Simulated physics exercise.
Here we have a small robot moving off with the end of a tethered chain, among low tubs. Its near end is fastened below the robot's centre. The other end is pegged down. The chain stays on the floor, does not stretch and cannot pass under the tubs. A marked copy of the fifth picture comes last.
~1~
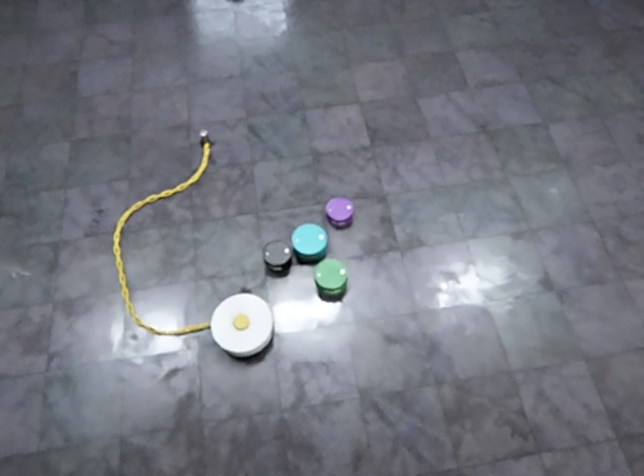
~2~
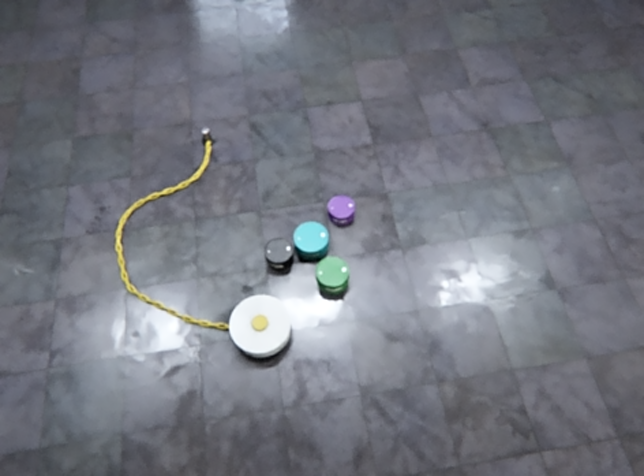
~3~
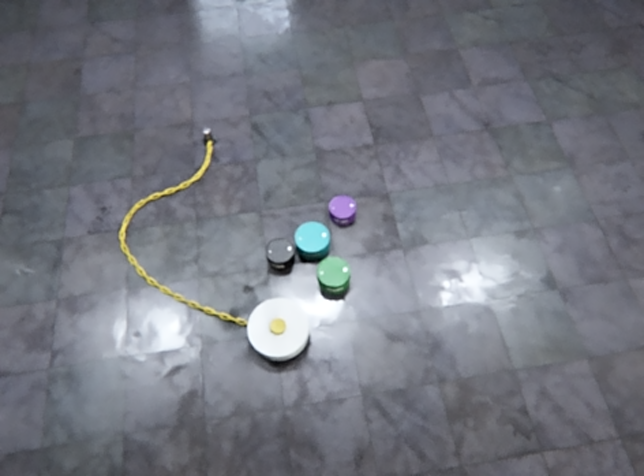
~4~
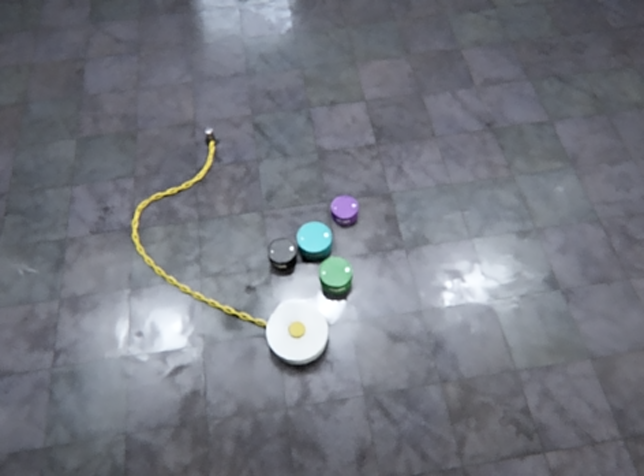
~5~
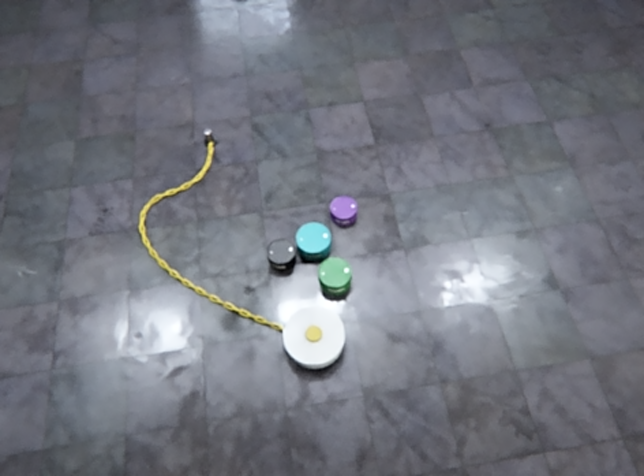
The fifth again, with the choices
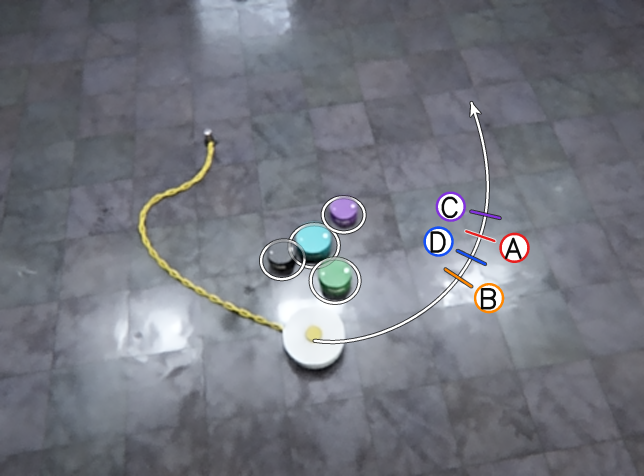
To begin with, a round white device with a yellow centre sits at the lower left of four small tubs, black, turquoise, green and purple, trailing a curved yellow chain from a peg. It slides rightward and slightly down, passing below the tubs, while the chain's bend loosens and the tubs stay put.
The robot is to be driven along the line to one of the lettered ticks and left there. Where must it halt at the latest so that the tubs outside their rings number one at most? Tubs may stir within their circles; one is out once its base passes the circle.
The limit holds up to B.
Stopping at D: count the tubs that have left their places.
Three.
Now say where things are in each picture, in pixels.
Turquoise tub (310, 243); black tub (278, 257); green tub (331, 278), in the first frame.
Robot (261, 326); peg (207, 135), in the second frame.
Robot (279, 330); black tub (281, 255), in the third frame.
Robot (298, 333); purple tub (345, 211), in the fourth frame.
Robot (314, 337); turquoise tub (314, 242); black tub (282, 255); green tub (335, 276), in the fifth frame.
On the marked copy, A at (480, 236); B at (458, 278); C at (486, 215); D at (471, 257); the route from (315, 341) via (476, 247) to (471, 103).
With B. Early on, robot (374, 332).
Further on, robot (427, 305).
At the end, robot (460, 273); black tub (286, 252); green tub (336, 272); none over the rings.
As for the rest, A has three over the rings; C has three over the rings; D has three over the rings.
